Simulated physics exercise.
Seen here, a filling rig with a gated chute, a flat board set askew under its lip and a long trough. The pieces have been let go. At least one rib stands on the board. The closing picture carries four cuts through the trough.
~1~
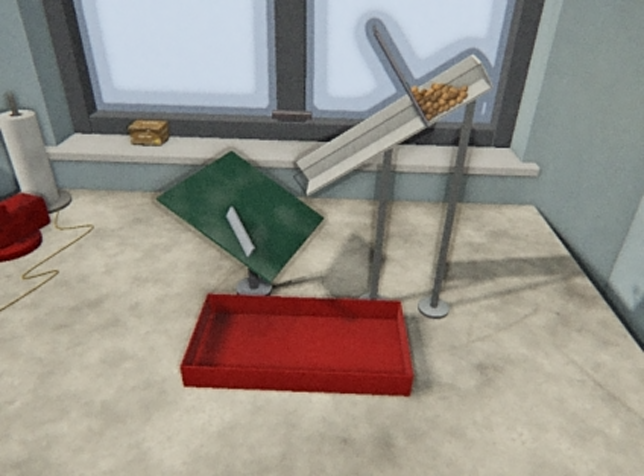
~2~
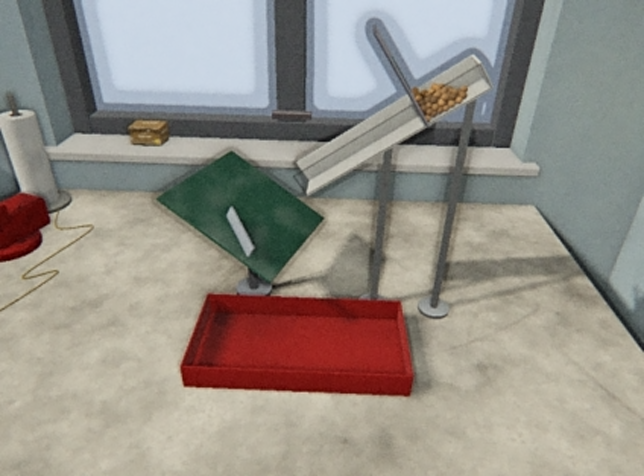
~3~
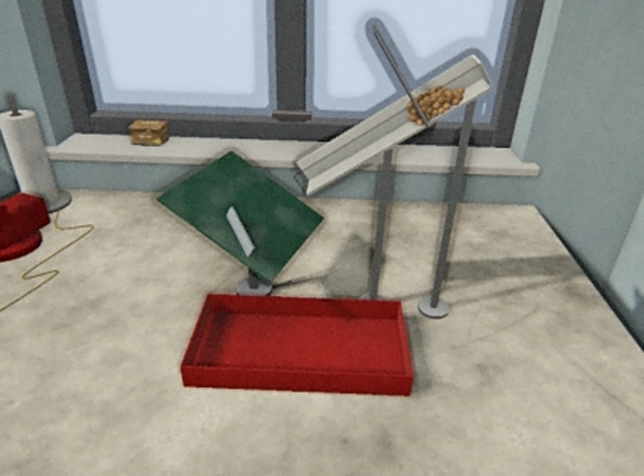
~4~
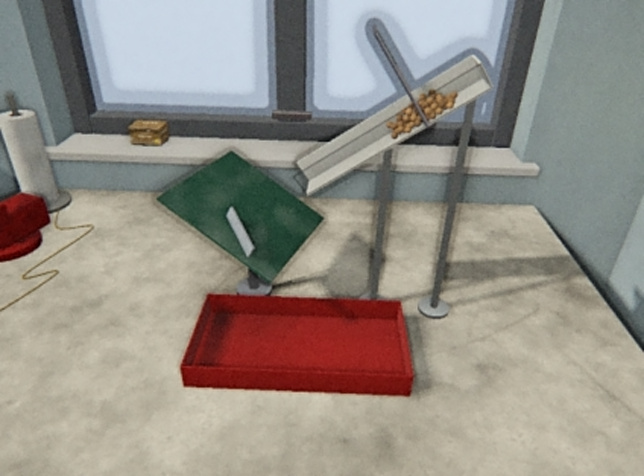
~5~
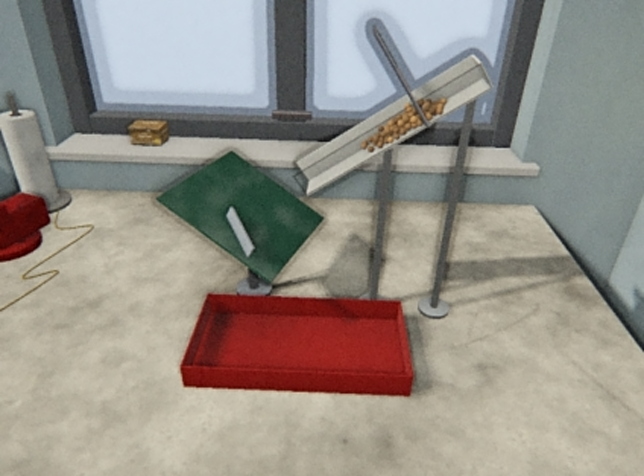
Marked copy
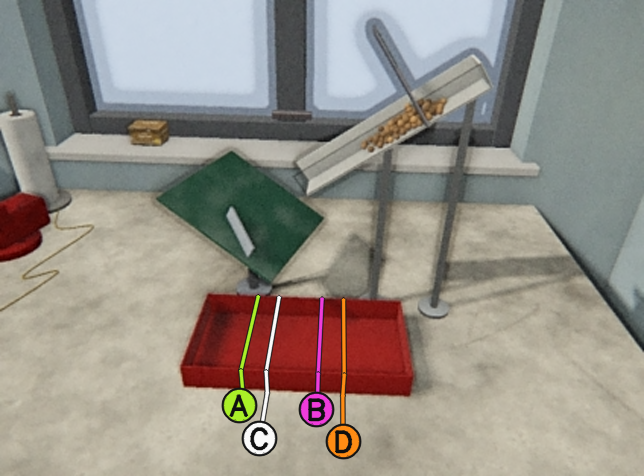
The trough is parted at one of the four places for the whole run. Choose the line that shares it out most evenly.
It is B.
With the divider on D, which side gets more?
Left.
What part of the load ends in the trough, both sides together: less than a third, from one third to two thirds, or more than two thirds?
From one third to two thirds.
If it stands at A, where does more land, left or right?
The right side.
On the marked copy, line A crosses the front rim at (241, 369); line B crosses the front rim at (318, 372); line C crosses the front rim at (266, 370); line D crosses the front rim at (344, 373).
With A, of what is caught, none on the left of the divider, all on the right.
With B, of what is caught, about half on the left of the divider, about half on the right.
With C, of what is caught, a stray few on the left of the divider, nearly all on the right.
With D, of what is caught, nearly all on the left of the divider, a small part on the right.
